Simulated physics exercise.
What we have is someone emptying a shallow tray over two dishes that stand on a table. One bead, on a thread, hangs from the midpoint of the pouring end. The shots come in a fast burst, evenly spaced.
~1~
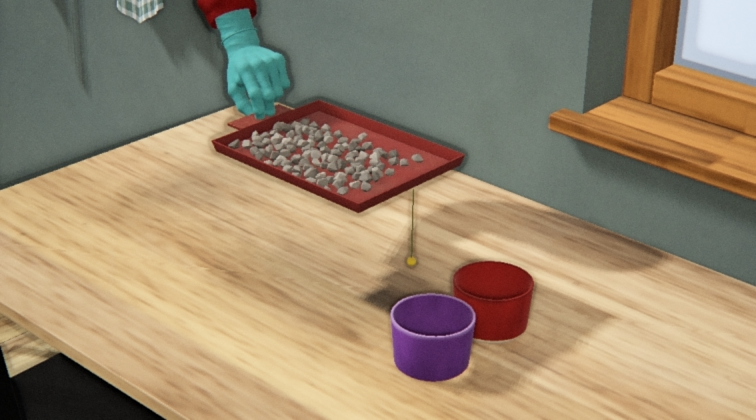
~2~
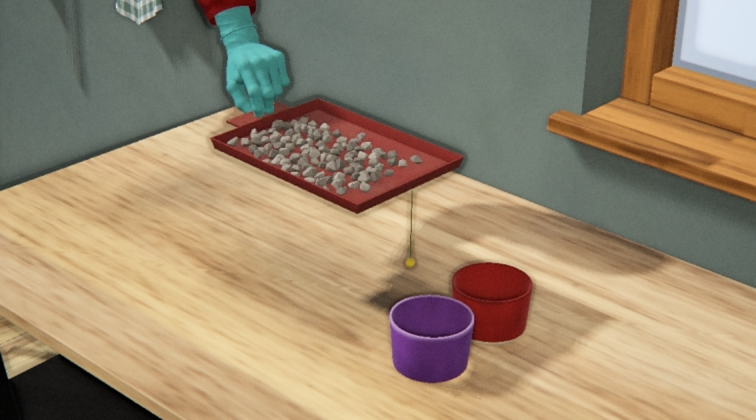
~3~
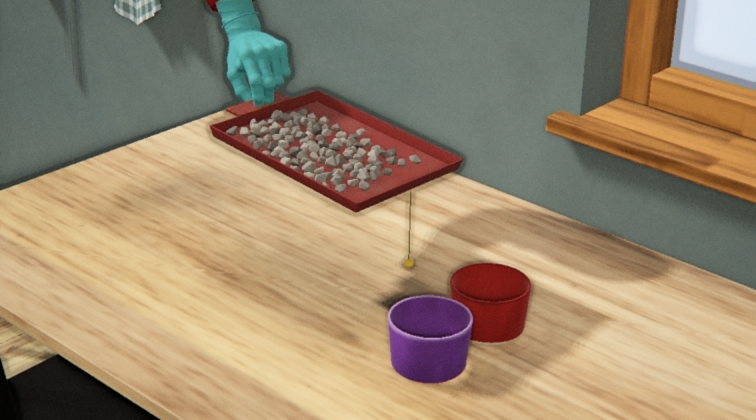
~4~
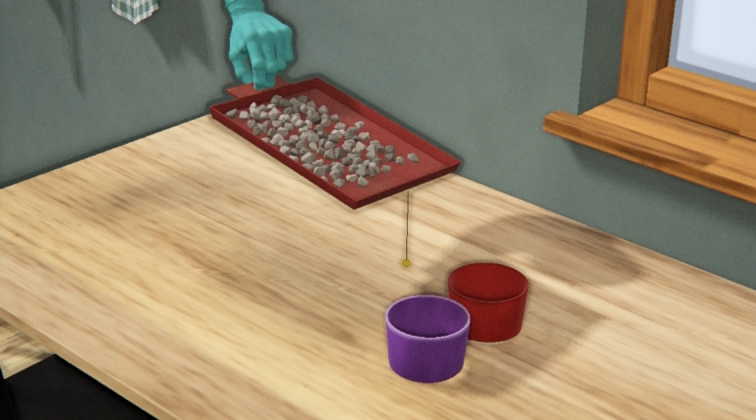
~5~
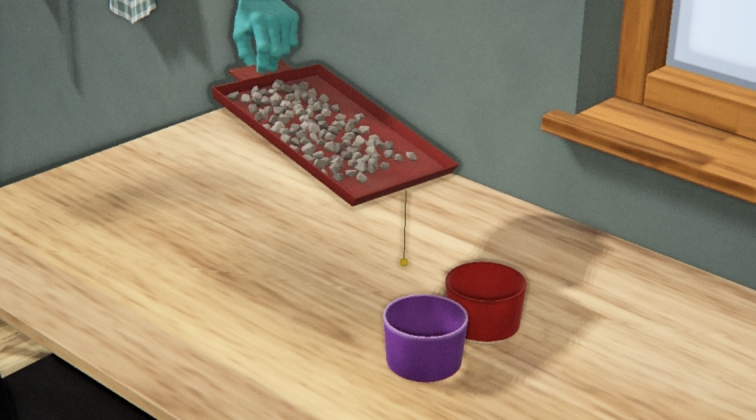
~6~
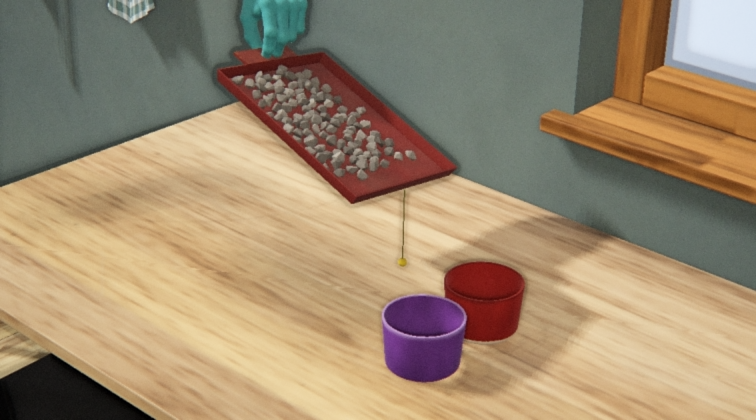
On a wooden table, a gloved hand raises the back of a red gravel tray.
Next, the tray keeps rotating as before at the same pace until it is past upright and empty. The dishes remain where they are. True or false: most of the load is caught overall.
False - less than half is caught.
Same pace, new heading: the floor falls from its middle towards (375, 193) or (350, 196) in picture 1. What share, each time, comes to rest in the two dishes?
First case about 30 percent; second case about 10 percent.
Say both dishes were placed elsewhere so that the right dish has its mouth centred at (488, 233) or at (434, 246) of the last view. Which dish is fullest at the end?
Placement one: The left-positioned dish. Placement two: The right-positioned dish.
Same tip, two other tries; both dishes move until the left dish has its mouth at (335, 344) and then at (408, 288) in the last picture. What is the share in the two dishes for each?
In order, 0 % and 70 %.
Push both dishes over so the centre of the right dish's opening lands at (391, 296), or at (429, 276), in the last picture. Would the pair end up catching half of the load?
Held in all, by try: A smaller portion, then a smaller portion.
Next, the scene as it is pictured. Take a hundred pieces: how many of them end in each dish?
Left dish 0 per cent; right dish 30 per cent.
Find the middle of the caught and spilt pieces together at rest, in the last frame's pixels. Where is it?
Near (463, 309), more or less.
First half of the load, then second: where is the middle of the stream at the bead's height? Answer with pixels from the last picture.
First close to (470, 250), next close to (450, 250).
Shortly afterwards, tray tipped steeply; the bulk on the tray; a little in the air.
Next, tray tipped past a quarter turn; only a few on the tray; only a few in the left dish; near a quarter in the right dish; near two thirds outside both; a little in the air.
Some moments later, tray tipped past a quarter turn; only a few in the left dish; near a quarter in the right dish; the bulk outside both.
In the end, tray tipped past a quarter turn; only a few in the left dish; near a quarter in the right dish; the bulk outside both.
